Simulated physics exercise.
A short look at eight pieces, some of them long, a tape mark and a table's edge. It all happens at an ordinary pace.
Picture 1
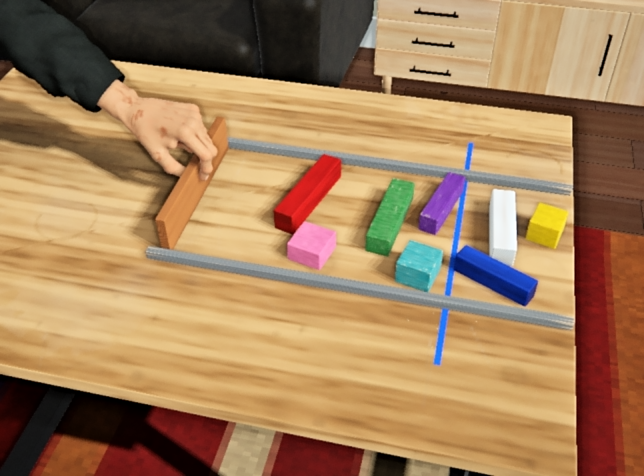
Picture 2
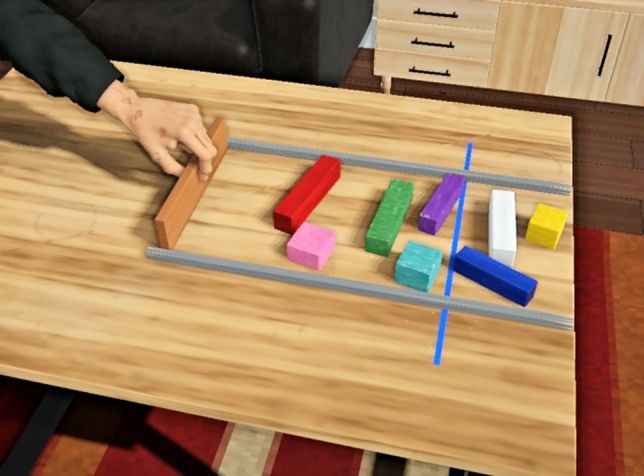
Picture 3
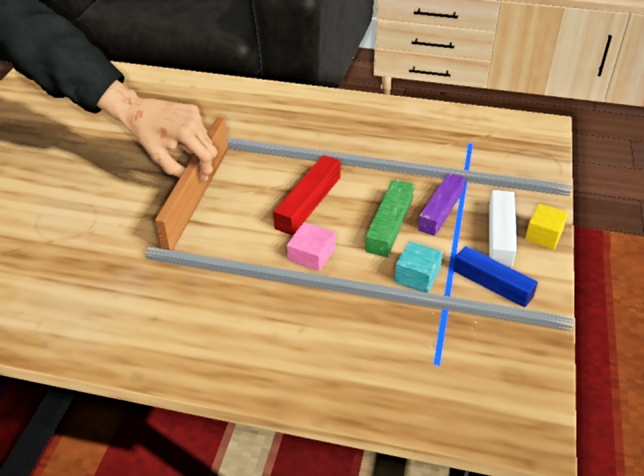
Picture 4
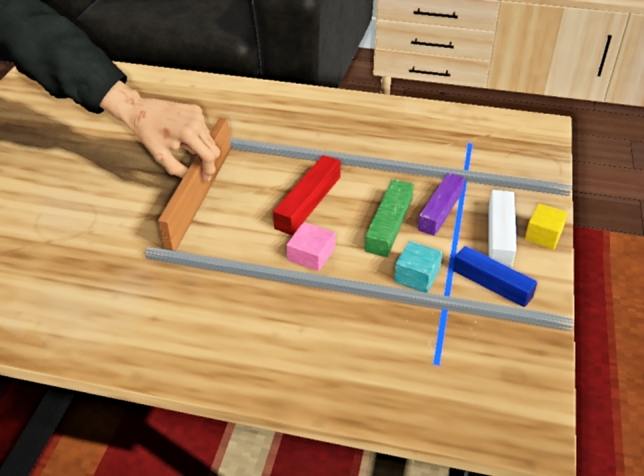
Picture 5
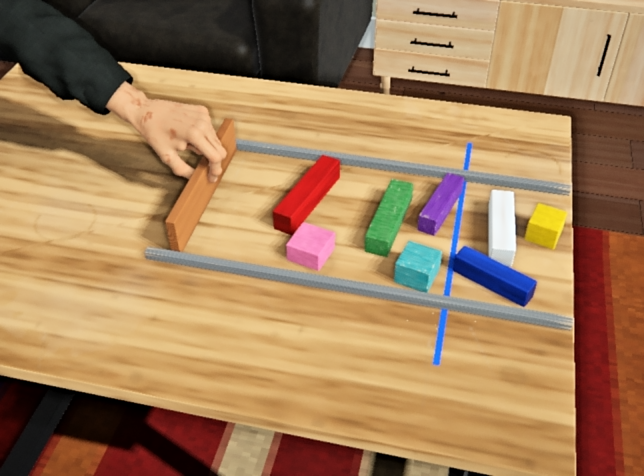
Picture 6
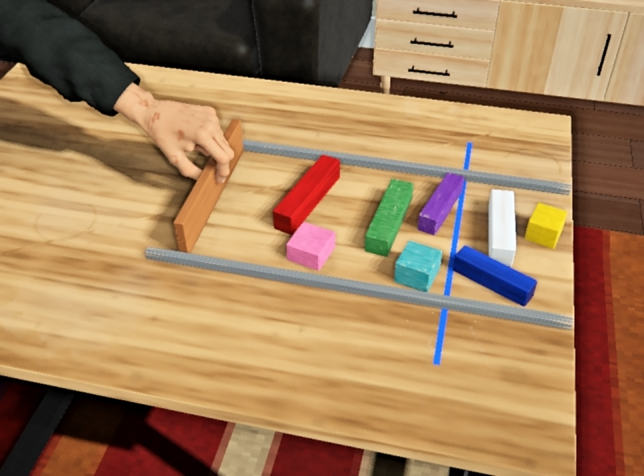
At the start, a hand holds a wooden board upright at the left of two grey rails on a table, with eight coloured blocks and a blue tape line to its right. The board stays nearly still, then the hand slides it slightly right, still short of the blocks, which remain motionless.
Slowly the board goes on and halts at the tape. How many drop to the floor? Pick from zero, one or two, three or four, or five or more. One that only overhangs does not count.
Here the number that fall off is zero.
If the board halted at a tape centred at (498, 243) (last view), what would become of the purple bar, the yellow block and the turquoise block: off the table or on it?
The purple bar does not fall, the yellow block comes down, the turquoise block holds on.
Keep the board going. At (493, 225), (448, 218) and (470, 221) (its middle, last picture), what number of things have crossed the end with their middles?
Place by place, 3, 0 and 2.
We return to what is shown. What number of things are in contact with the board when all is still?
In contact: 2.
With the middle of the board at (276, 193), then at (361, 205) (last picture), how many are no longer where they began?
The counts are 0 and 3.
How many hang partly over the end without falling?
2 of them.
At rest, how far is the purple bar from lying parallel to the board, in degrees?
Near 10 degrees.
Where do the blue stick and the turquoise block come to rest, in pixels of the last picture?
The blue stick stops around (565, 292); the turquoise block around (507, 279).
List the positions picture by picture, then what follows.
In the first frame, yellow block (547, 225); white stick (502, 227); blue stick (495, 275); board (195, 180); tape (457, 236).
In the second frame, white stick (502, 227); green bar (390, 217).
In the third frame, blue stick (494, 276); pink block (312, 246).
In the fourth frame, yellow block (546, 226); red stick (308, 194).
In the fifth frame, white stick (501, 227); turquoise block (418, 267).
In the sixth frame, yellow block (546, 226); white stick (501, 227); blue stick (494, 275); board (212, 183); tape (456, 236).
Soon after, none off yet; yellow block at rest near (546, 226); white stick at rest near (501, 227); blue stick at rest near (494, 275).
In the end, the number that fall off is zero.
